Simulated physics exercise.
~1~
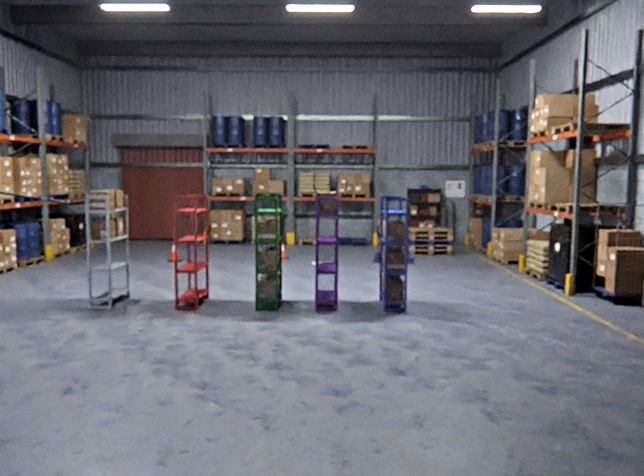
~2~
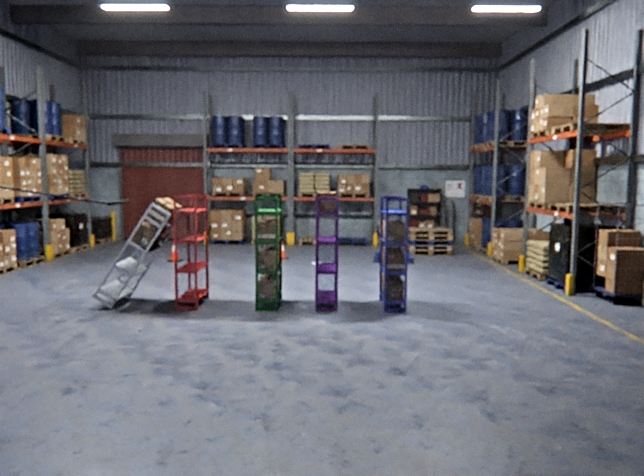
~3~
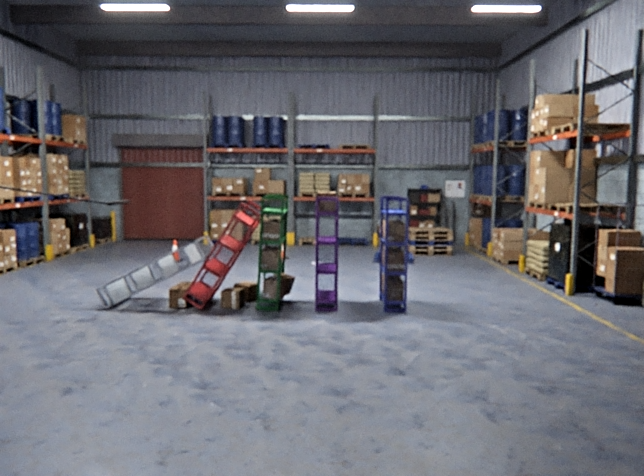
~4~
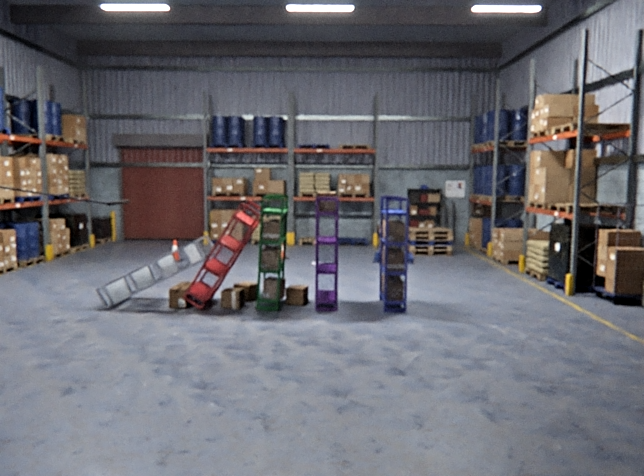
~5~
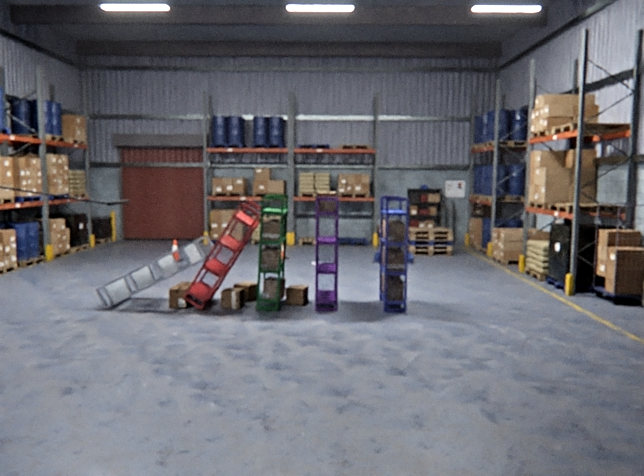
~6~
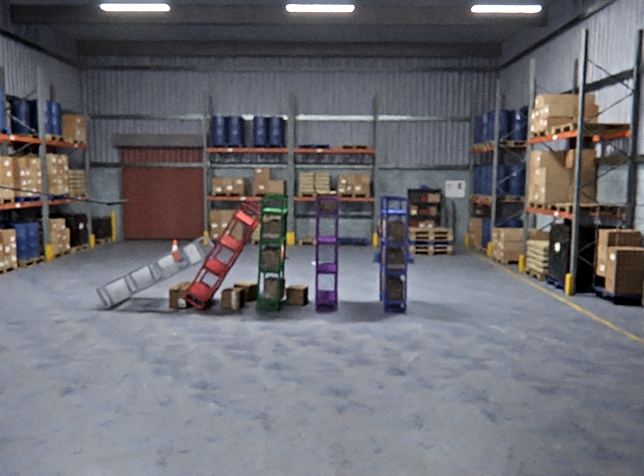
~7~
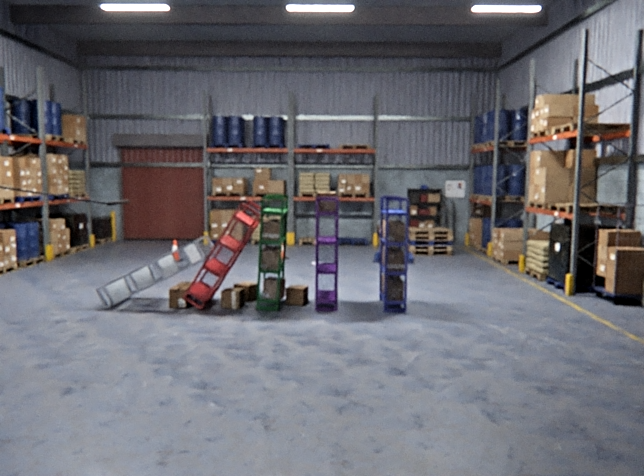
Grey shelving unit toppling right onto a red one, which tips against the green as cartons spill, leaving three units standing.
